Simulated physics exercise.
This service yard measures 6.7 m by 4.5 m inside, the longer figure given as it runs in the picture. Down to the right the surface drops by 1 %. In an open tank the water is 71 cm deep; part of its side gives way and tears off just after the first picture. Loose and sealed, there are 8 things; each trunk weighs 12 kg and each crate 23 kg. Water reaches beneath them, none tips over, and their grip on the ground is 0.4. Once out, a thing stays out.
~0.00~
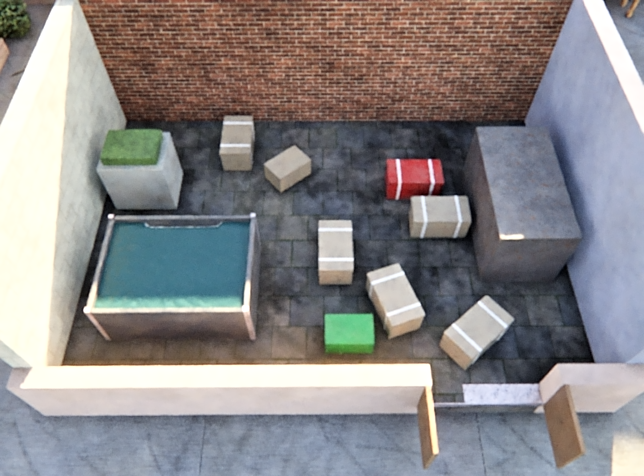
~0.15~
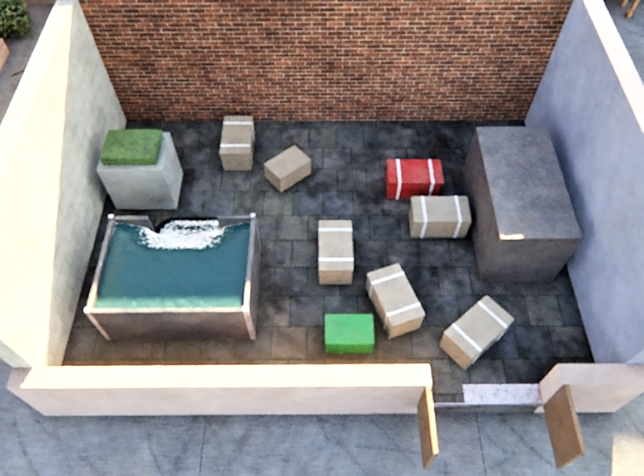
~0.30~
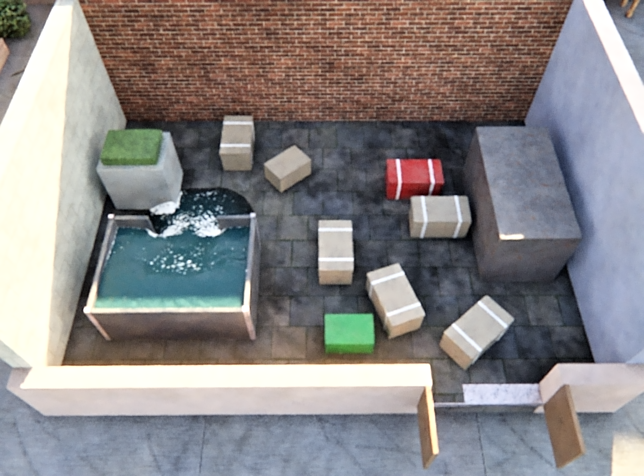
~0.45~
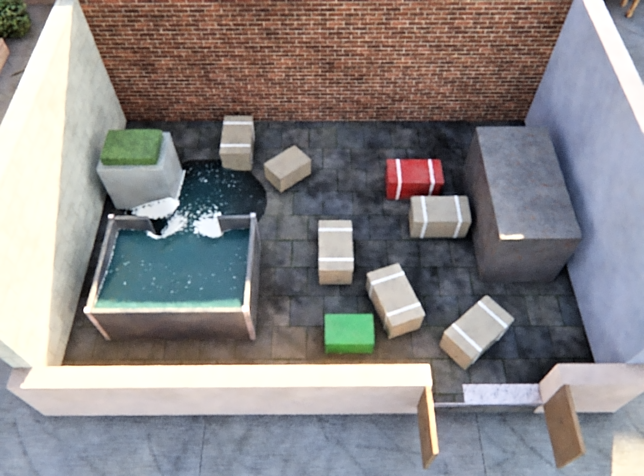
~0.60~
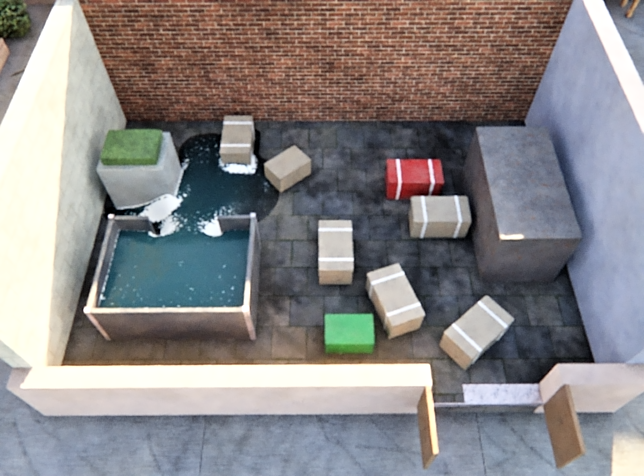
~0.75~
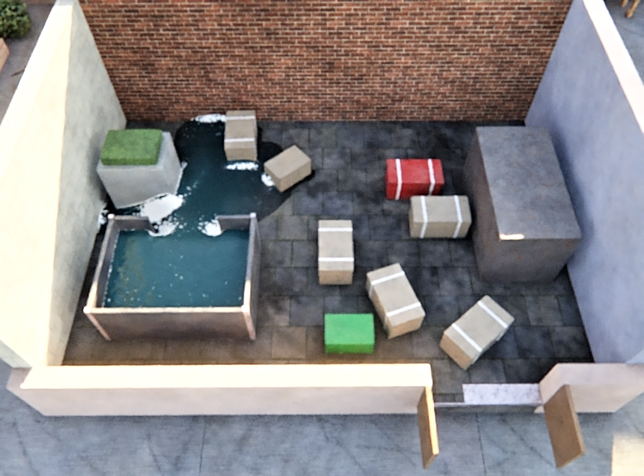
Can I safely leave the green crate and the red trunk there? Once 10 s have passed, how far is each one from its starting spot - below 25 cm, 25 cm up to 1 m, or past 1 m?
My guess is the green crate remains near its start; my guess is the red trunk gets washed a long way.
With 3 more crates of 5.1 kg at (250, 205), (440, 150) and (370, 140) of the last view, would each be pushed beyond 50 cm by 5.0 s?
Spot by spot, in turn: Exceeds it, exceeds it, exceeds it.
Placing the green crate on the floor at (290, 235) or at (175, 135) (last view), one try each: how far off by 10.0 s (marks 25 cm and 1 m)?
Order of tries: It keeps its spot; it scoots a modest distance.
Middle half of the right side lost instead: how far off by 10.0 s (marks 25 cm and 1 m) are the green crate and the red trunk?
Green crate: Displaced far; red trunk: Displaced far.
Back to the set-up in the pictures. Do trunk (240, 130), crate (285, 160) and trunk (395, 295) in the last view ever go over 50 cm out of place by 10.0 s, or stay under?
Beyond, beyond, within.
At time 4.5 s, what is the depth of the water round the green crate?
1 cm, roughly.
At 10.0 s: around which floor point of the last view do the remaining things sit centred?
It sits at about (404, 261).
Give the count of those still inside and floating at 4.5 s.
At that instant the tally stands at 2.
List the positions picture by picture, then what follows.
The first frame shows the green crate at (349, 329), on the bottom; the red trunk at (415, 171), on the bottom; water covers 2.4 m2; 0 of 8 have shifted.
The second frame shows the green crate at (349, 329), on the bottom; the red trunk at (415, 171), on the bottom; water covers 2.9 m2; 0 of 8 have shifted.
The third frame shows the green crate at (349, 329), on the bottom; the red trunk at (415, 171), on the bottom; 3.7 m2 under water; 0 of 8 have shifted.
The fourth frame shows the green crate at (349, 329) rests on the ground; the red trunk at (415, 171) rests on the ground; 4.4 m2 under water; 0 of 8 have shifted.
The fifth frame shows the green crate at (349, 329) rests on the ground; the red trunk at (415, 171) rests on the ground; water covers 5.2 m2; 0 of 8 have shifted.
The sixth frame shows the green crate at (349, 329) rests on the ground; the red trunk at (415, 171), on the bottom; 6.2 m2 under water; 1 of 8 have shifted.
After 2.0 s the green crate is near (349, 329), 0.0 m from its start, aground; the red trunk is near (415, 171), 0.0 m from its start, aground; 0 of 8 are out; 1 afloat.
After 4.5 s the green crate is near (349, 329), 0.0 m from its start, aground; the red trunk is near (435, 197), 0.6 m from its start, afloat; 0 of 8 are out; 2 afloat.
After 7.0 s the green crate is near (349, 329), 0.0 m from its start, aground; the red trunk is near (419, 226), 1.0 m from its start, afloat; 0 of 8 are out; 5 afloat.
After 10.0 s the green crate is near (349, 329), 0.0 m from its start, aground; the red trunk is near (371, 244), 1.5 m from its start, afloat; 0 of 8 are out; 6 afloat.
